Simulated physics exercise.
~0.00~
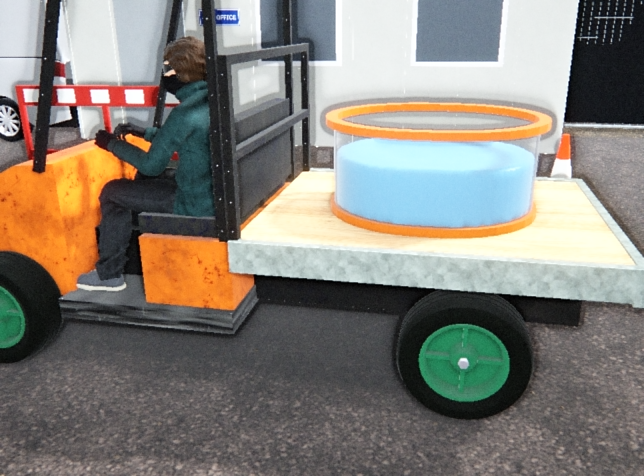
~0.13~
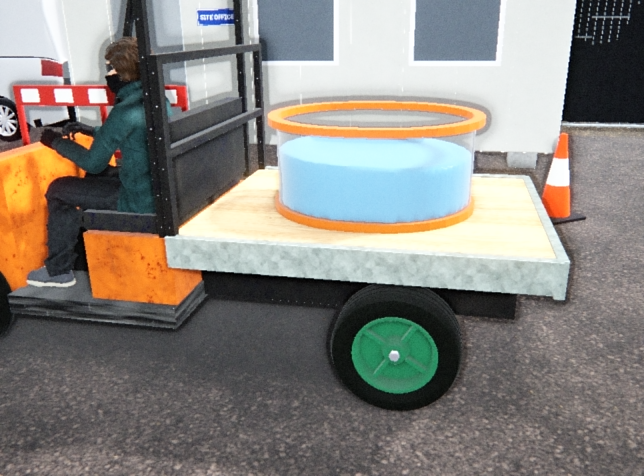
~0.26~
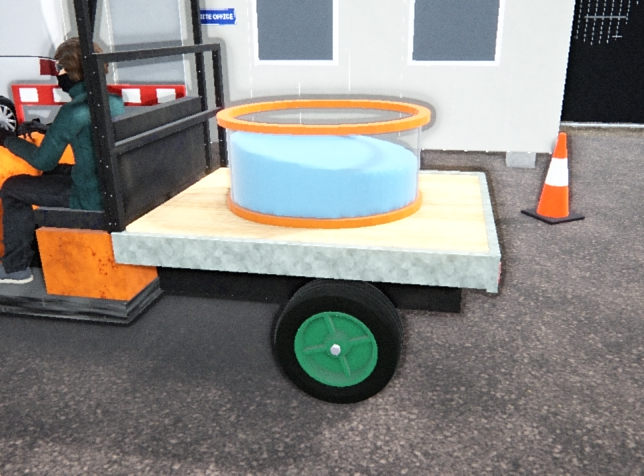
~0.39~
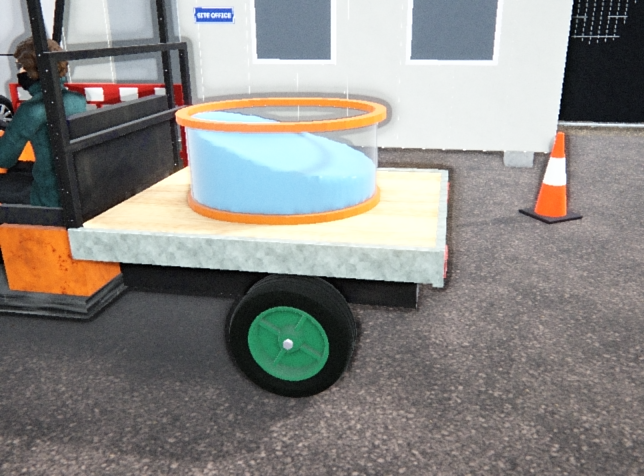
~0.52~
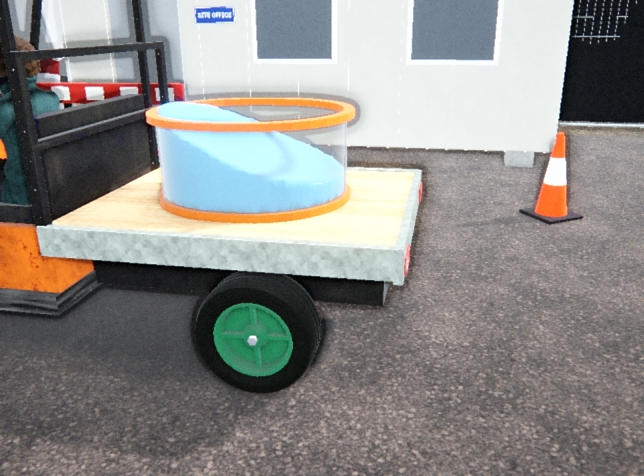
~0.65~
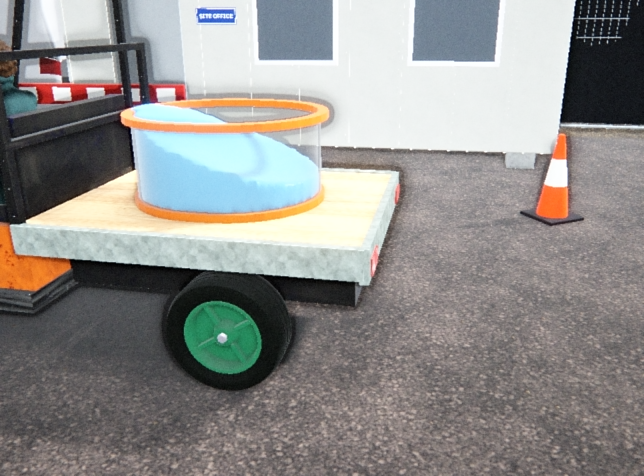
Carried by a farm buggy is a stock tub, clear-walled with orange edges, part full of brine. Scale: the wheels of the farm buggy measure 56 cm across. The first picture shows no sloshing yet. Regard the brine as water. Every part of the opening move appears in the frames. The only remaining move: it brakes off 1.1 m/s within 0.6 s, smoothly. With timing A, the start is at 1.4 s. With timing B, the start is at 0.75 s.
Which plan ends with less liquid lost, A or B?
Less is lost with plan B.
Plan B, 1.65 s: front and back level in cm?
Roughly 30 cm in front, roughly 18 cm behind.
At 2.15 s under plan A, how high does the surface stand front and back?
At the front 30 cm, at the back 12 cm.
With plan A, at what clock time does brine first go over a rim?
It happens at some 2.0 s.
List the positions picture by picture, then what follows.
In the first picture, level at the front (365, 159); level at the back (500, 164); still flat; the front is on the left, levels are read along the near wall; a wheel hub at (464, 369).
In the second picture, level at the front (304, 157); level at the back (434, 161); still flat.
In the third picture, level at the front (251, 147); level at the back (376, 166); rising 7° towards the front.
In the fourth picture, level at the front (207, 130); level at the back (331, 172); rising 16° towards the front.
In the fifth picture, level at the front (176, 123); level at the back (298, 178); rising 22° towards the front.
In the sixth picture, level at the front (151, 125); level at the back (271, 179); rising 22° towards the front; a wheel hub at (219, 343).
For plan A, At 2.15 s front 31 cm, middle 20 cm, back 12 cm above the floor; the loss stands at 5 per cent, over the front.
For plan A, At 4.99 s the loss stands at 8 per cent, over the front, 13 of 162 litres.
For plan B, At 1.65 s front 30 cm, middle 26 cm, back 19 cm above the floor; no loss so far.
For plan B, At 4.34 s there is no loss.
